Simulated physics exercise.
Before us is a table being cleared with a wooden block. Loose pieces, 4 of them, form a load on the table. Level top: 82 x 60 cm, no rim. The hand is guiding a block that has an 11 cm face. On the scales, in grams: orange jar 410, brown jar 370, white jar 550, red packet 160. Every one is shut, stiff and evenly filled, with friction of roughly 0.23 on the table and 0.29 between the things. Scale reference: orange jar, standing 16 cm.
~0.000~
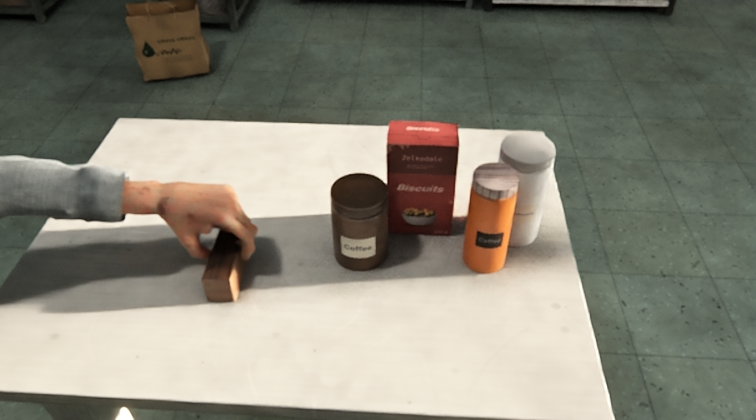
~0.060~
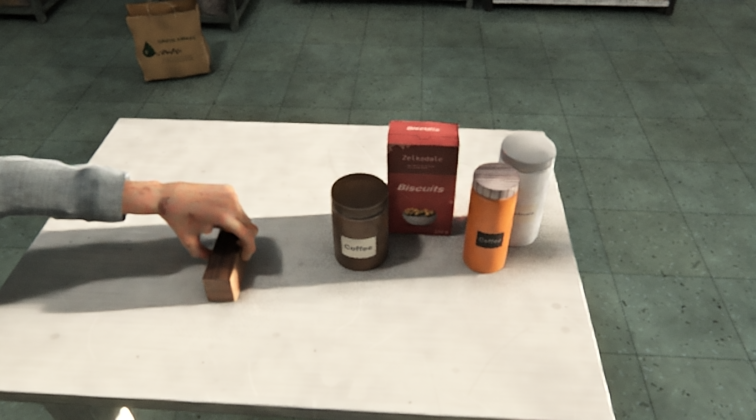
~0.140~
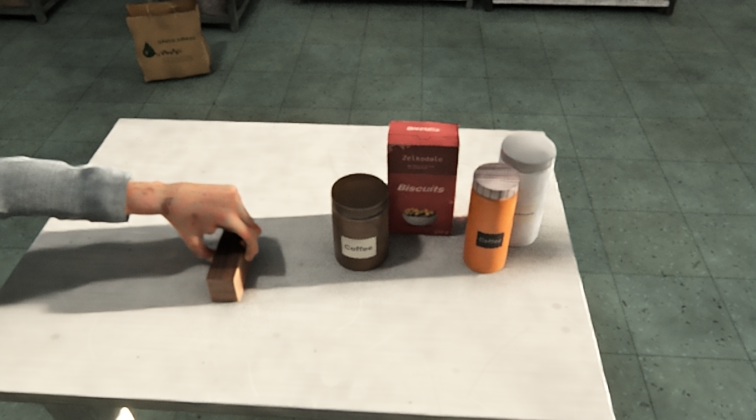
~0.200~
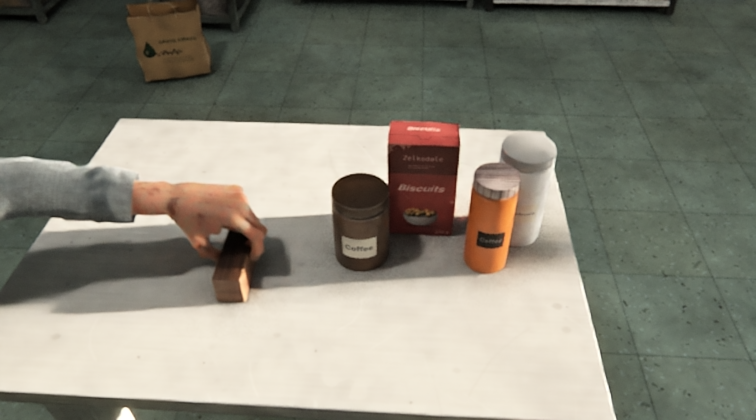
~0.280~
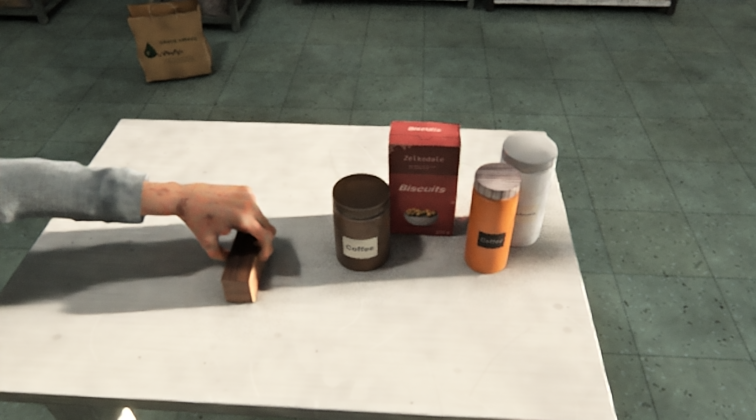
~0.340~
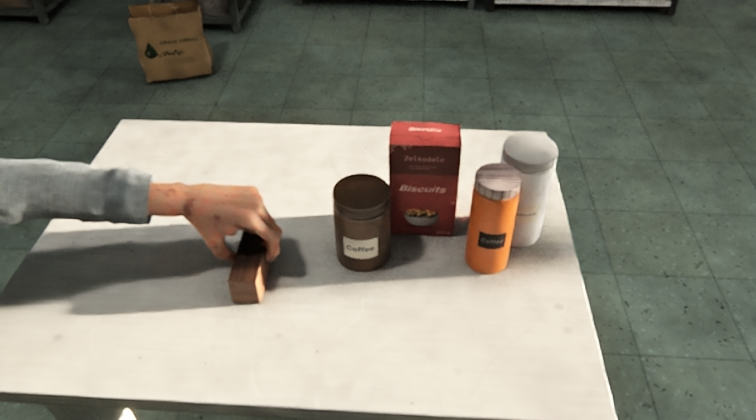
A white tabletop stands on a grey-green tiled floor, seen from above at a slant, with a brown paper bag on the floor behind it. A brown coffee jar, a red biscuit packet, an orange jar and a white jar stand closed from the middle to the right. From the left, a grey-sleeved hand slides a small wooden block slightly rightward, while the camera stays essentially still.
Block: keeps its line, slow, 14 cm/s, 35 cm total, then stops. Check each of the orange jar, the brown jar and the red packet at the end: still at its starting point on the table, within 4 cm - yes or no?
Orange jar - no; brown jar - no; red packet - yes.
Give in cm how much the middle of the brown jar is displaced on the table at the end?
Start to finish, roughly 23 cm.
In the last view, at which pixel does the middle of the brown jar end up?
Rest point: Near (523, 234).
Around 1.24 s, block slid 16 cm; brown jar shifted 3 cm near (386, 224).
Around 1.84 s, block slid 24 cm; brown jar shifted 12 cm near (445, 226).
Around 2.14 s, block slid 28 cm; brown jar shifted 16 cm near (474, 227); orange jar shifted 5 cm near (529, 224).
Around 2.44 s, block slid 33 cm; brown jar shifted 20 cm near (505, 230); orange jar shifted 9 cm near (560, 227).
Finally (3.0 s), not toppled but over 4 cm from the start, orange jar and brown jar; the other 2 still in place (within 4 cm). Final places as that camera would see them, orange jar near (578, 229), brown jar near (523, 234).
